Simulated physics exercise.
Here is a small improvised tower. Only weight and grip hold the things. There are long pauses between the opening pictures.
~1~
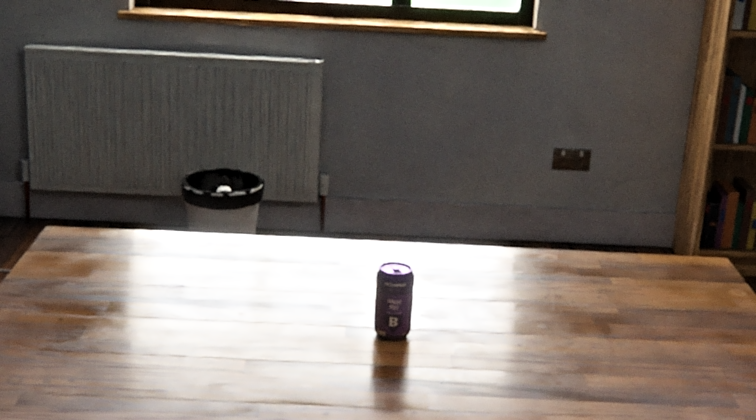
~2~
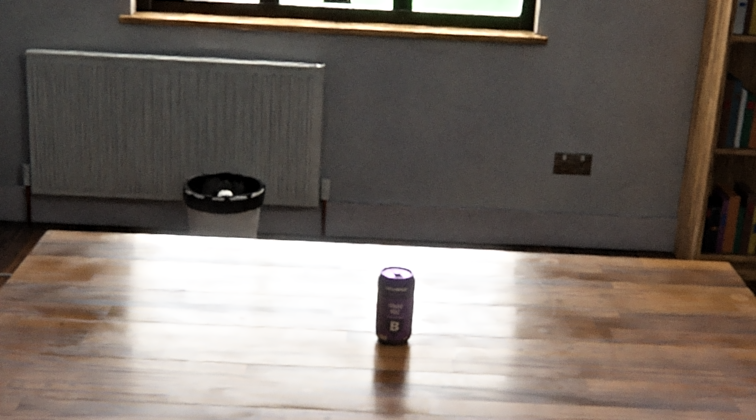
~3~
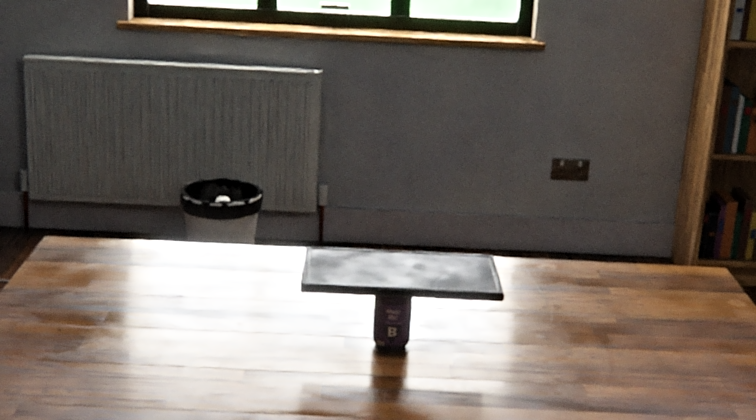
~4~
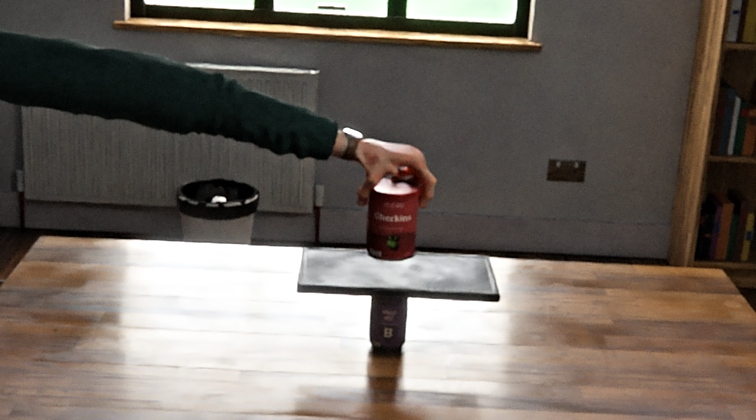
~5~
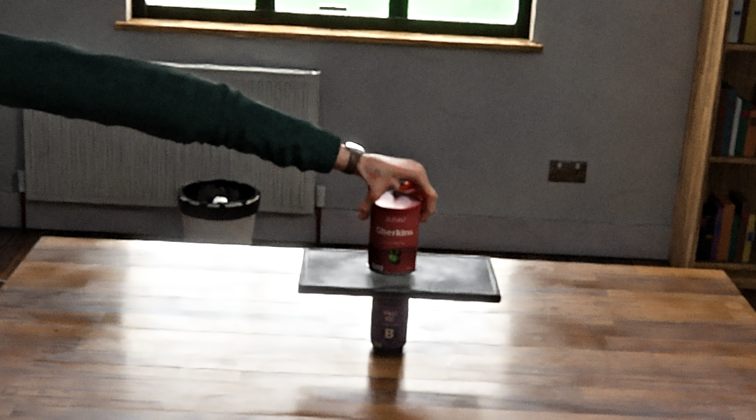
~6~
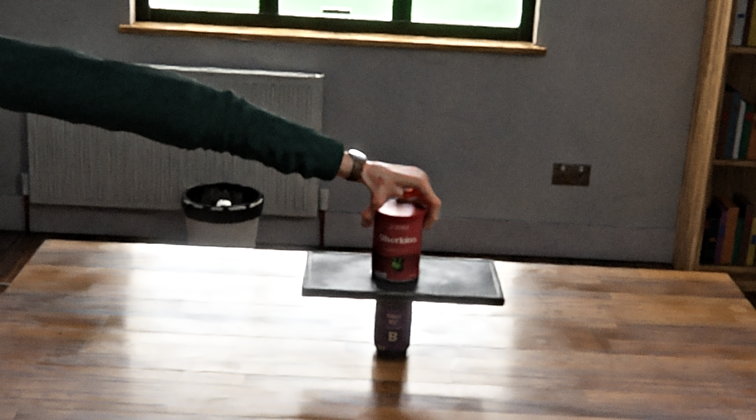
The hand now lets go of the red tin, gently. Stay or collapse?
In the end the stack keeps its balance.
Then, 0.40 s past the last view, nothing moves.
Then, 1.00 s past the last view, red tin resting near (397, 242).
Finally, all 3 still in place. Final places as the last picture's camera would see them, red tin near (396, 242). The stack holds.
